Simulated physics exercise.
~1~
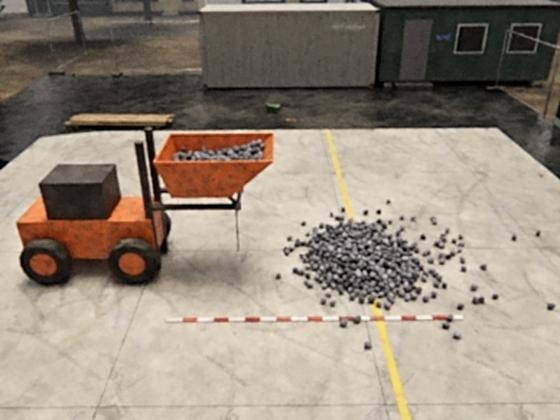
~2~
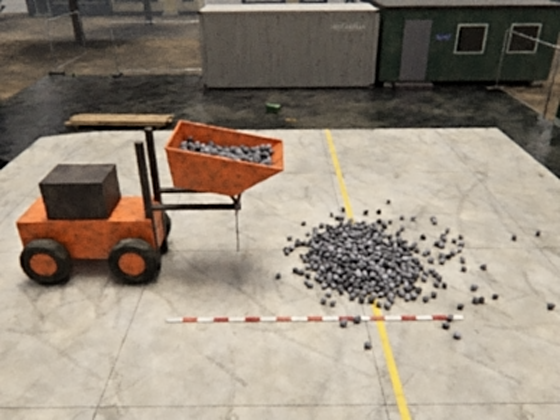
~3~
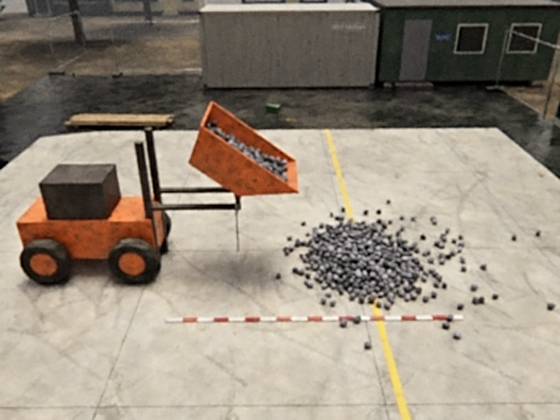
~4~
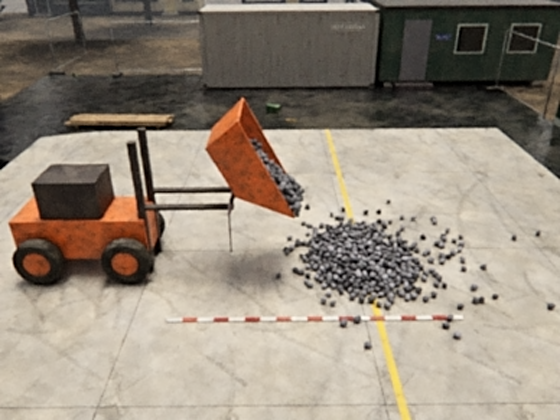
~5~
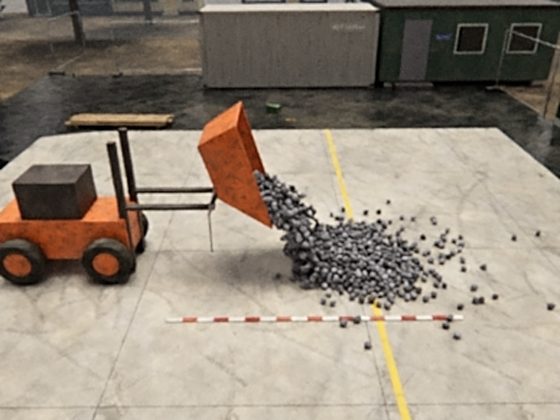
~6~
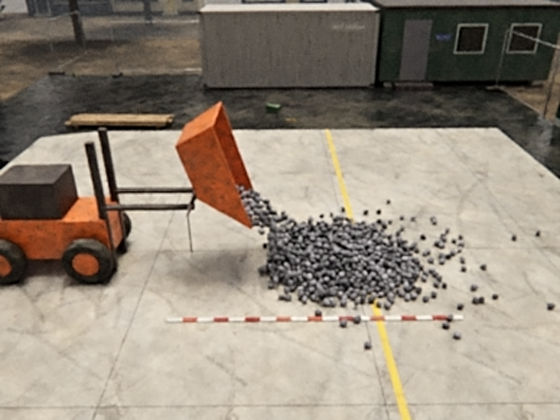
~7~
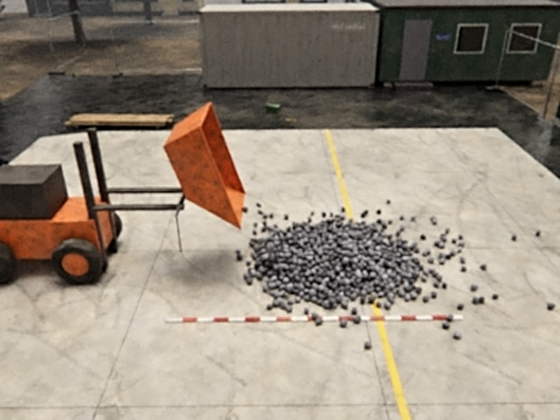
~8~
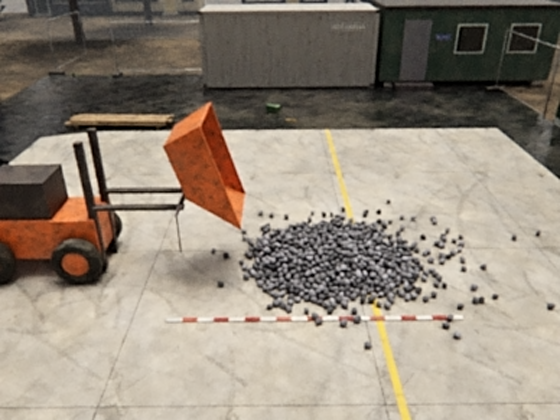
On a pale concrete yard in front of two cabins, an orange forklift tips its raised skip of grey stones to the right, then backs left as they pour onto the near side of an existing heap straddling a yellow line, and stops with the skip empty and still tilted.
